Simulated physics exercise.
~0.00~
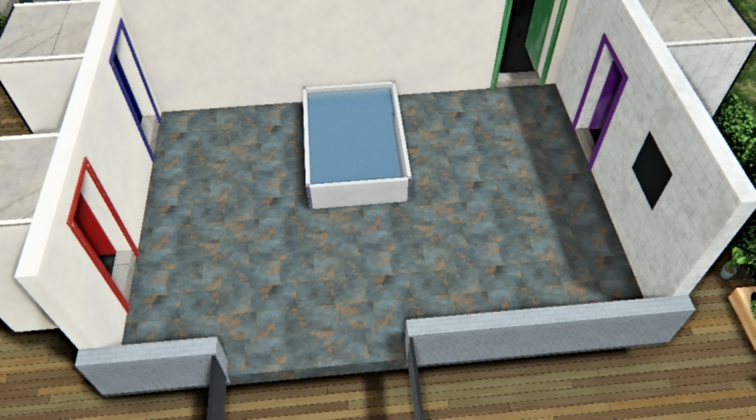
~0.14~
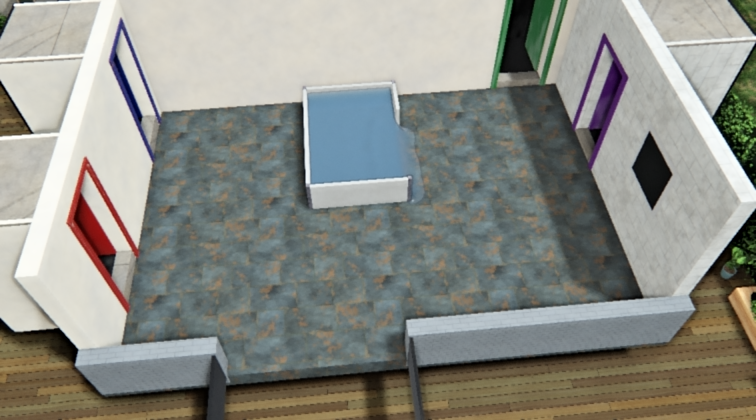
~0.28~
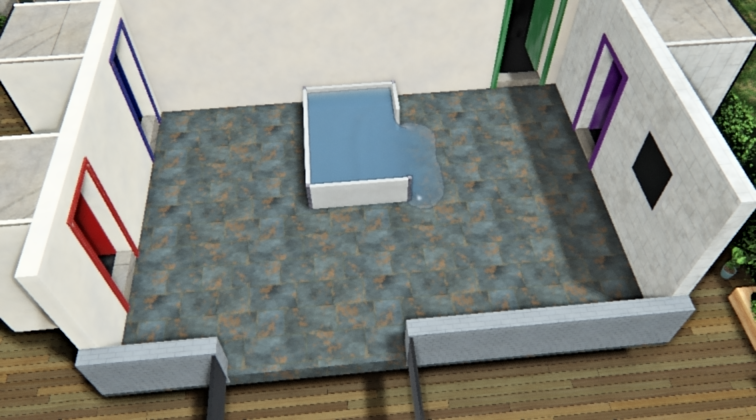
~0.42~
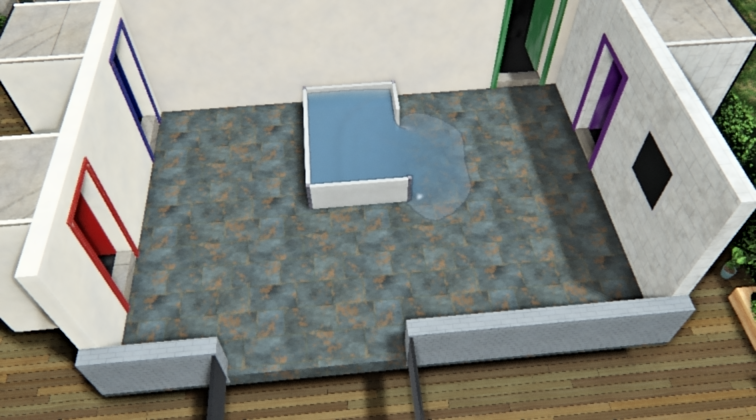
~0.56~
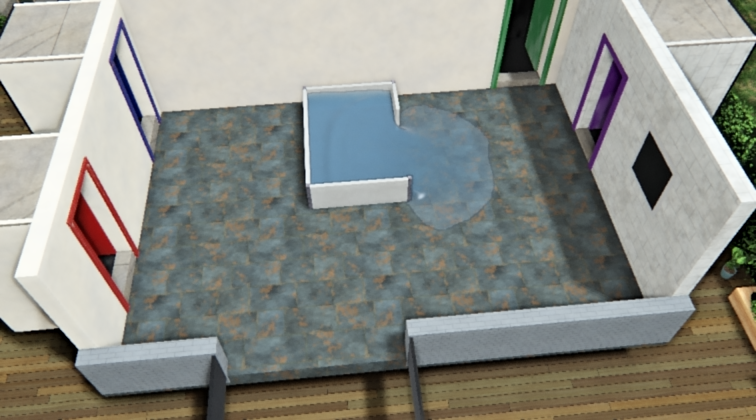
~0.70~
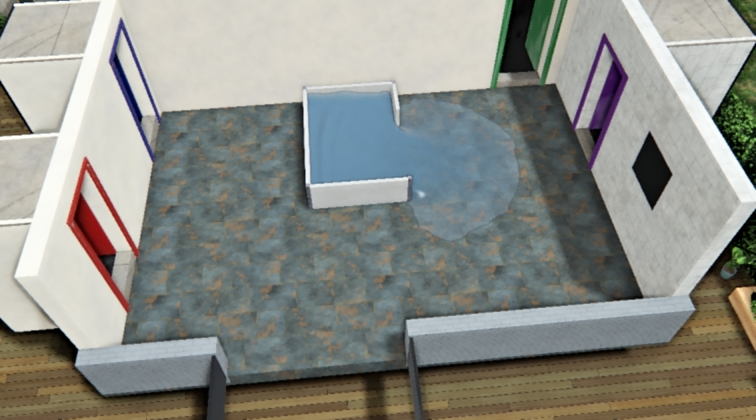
Water poured through a gap that opened in the right side of the white-walled tank, then spread across the grey-blue floor in a widening, rounded puddle toward the purple-framed doorway's side of the yard.
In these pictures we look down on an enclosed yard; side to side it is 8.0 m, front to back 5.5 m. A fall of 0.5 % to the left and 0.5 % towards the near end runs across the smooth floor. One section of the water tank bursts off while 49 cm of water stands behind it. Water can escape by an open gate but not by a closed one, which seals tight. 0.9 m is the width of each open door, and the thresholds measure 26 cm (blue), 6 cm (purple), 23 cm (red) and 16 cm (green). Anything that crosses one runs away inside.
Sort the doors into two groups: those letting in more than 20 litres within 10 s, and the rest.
The blue door goes with the rest; the purple door goes in the first group; the red door goes with the rest; the green door goes with the rest.
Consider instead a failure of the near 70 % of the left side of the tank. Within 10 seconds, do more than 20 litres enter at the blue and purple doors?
Blue stays inside, purple stays inside, judged against that limit.
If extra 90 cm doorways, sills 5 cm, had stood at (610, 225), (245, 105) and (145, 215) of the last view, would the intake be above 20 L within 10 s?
Door 1: Higher; door 2: Lower; door 3: Lower.
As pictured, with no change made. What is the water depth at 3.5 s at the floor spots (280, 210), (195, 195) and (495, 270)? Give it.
Roughly 0, 0 and 2 cm, in turn.
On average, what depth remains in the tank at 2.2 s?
Roughly 22 centimetres.
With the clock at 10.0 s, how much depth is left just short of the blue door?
The depth there is near 1.5 cm.
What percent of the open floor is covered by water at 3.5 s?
I'd guess around 40 %.
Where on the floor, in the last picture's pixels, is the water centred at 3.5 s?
Close to (477, 177) in the last picture.
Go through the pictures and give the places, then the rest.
Still water, 49 cm deep, in the water tank at (354, 134), in the first frame.
Water pours out at (401, 158) and has run 0.9 m, to (417, 199); typically 6 cm deep outside, 49 cm at the water tank's back, in the second frame.
Water pours out at (401, 159) and has run 1.1 m, to (428, 204); typically 8 cm deep outside, 49 cm at the water tank's back, in the third frame.
The front is at (456, 204), 1.3 m from the gap at (401, 159); 2.2 m2 of floor is under water; 49 cm left at the back of the water tank, in the fourth frame.
Water pours out at (401, 159) and has run 1.7 m, to (486, 199); typically 6 cm deep outside, 45 cm at the water tank's back, in the fifth frame.
Water pours out at (401, 159) and has run 2.1 m, to (508, 137); typically 5 cm deep outside, 42 cm at the water tank's back, in the sixth frame.
After 1.4 s water covers 25 % of the floor and is deepest (25 cm) near (410, 176); blue door not reached, purple door 3 cm at the sill, 4 L in, red door not reached, green door not reached.
After 2.2 s water covers 35 % of the floor and is deepest (26 cm) near (555, 90); blue door not reached, purple door 12 cm at the sill, 71 L in, red door not reached, green door 7 cm at the sill, 0 L in.
After 3.5 s water covers 40 % of the floor and is deepest (24 cm) near (649, 321); blue door not reached, purple door 16 cm at the sill, 160 L in, red door not reached, green door 11 cm at the sill, 1 L in.
After 6.0 s water covers 60 % of the floor and is deepest (12 cm) near (633, 311); blue door not reached, purple door 9 cm at the sill, 213 L in, red door not reached, green door 9 cm at the sill, 1 L in.
After 10.0 s water covers 80 % of the floor and is deepest (8 cm) near (521, 333); blue door 2 cm at the sill, 0 L in, purple door 4 cm at the sill, 221 L in, red door 5 cm at the sill, 0 L in, green door 3 cm at the sill, 1 L in.
